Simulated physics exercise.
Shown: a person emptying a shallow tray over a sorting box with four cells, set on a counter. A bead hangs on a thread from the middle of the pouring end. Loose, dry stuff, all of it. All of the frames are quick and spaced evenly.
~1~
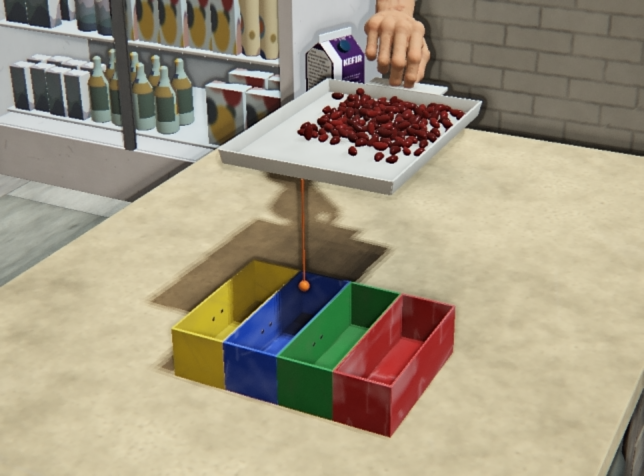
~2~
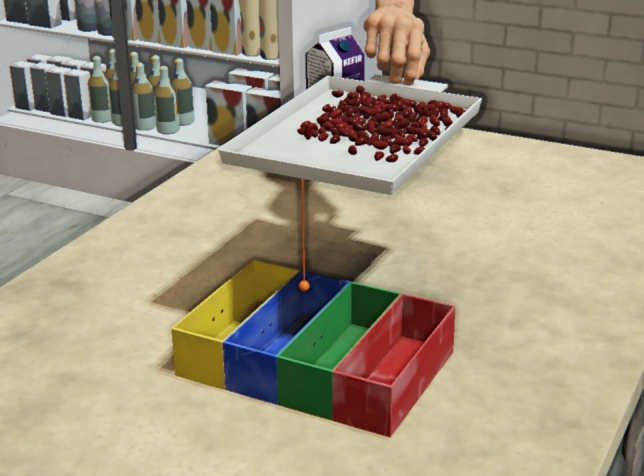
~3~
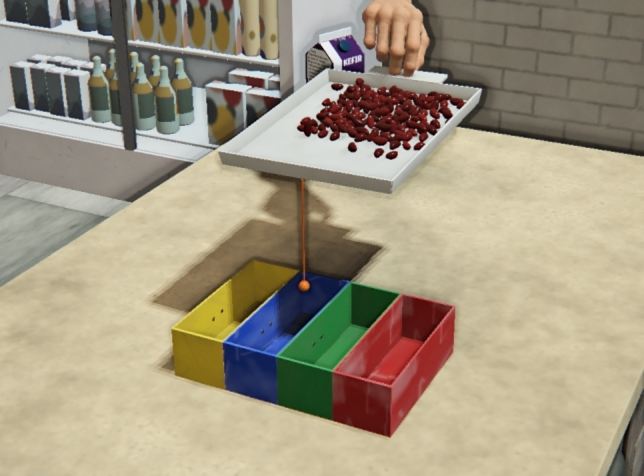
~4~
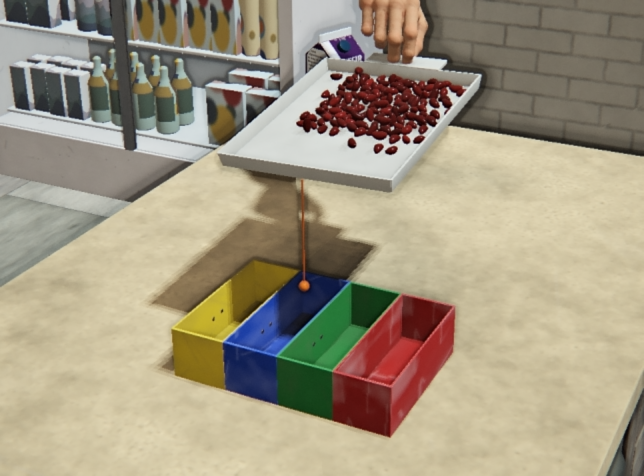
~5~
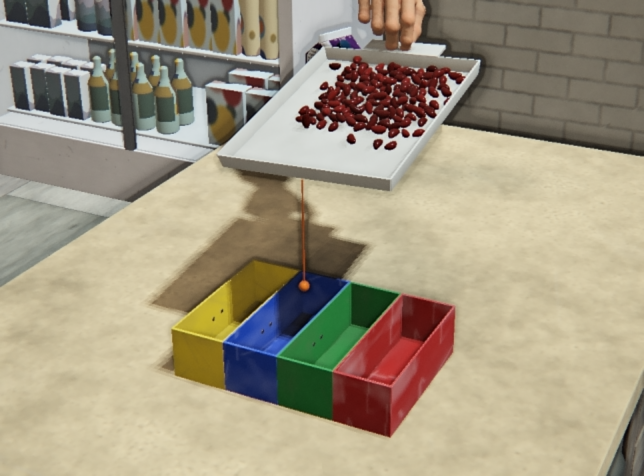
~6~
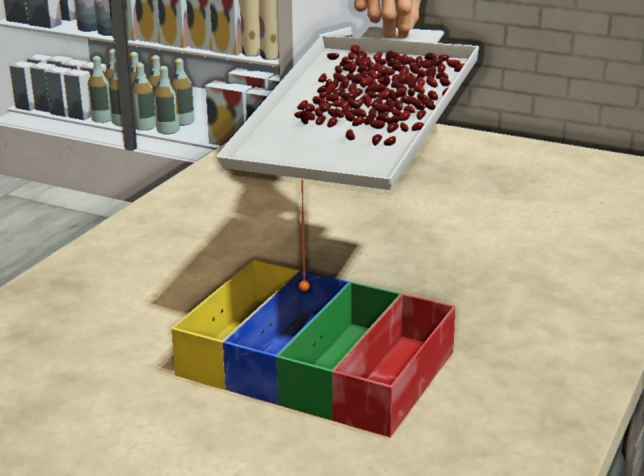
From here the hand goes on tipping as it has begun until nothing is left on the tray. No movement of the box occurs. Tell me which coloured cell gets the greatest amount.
The greatest amount goes to the yellow cell.
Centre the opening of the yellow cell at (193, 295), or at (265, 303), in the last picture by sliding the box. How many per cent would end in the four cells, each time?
About 100% and about 60%.
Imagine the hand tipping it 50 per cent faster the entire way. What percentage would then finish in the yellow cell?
Something like 40 in a hundred.
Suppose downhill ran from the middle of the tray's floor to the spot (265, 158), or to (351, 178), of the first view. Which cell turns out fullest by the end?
First: The yellow one. Second: Green.
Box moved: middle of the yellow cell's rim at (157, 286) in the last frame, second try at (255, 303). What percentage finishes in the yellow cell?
About 0 per cent first, then about 40 per cent.
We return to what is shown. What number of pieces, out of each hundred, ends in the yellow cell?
It comes to roughly 40 percent of the load.
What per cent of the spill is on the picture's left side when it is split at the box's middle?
100 per cent, about.
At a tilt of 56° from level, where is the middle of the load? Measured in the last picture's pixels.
The middle of the pieces sits at roughly (289, 140).
Soon after the last picture, tray tipped steeply; nearly all on the tray; a small part falling or outside the box.
A little later, tray tipped right over; most on the tray; a small part in the yellow cell; a stray few in the blue cell; a stray few in the green cell; a small part falling or outside the box.
Later still, tray tipped past a quarter turn; about a third in the yellow cell; about a quarter in the blue cell; a small part in the green cell; about a quarter falling or outside the box.
At rest, tray tipped past a quarter turn; about a third in the yellow cell; about a quarter in the blue cell; a small part in the green cell; none in the red cell; about a quarter outside the box.
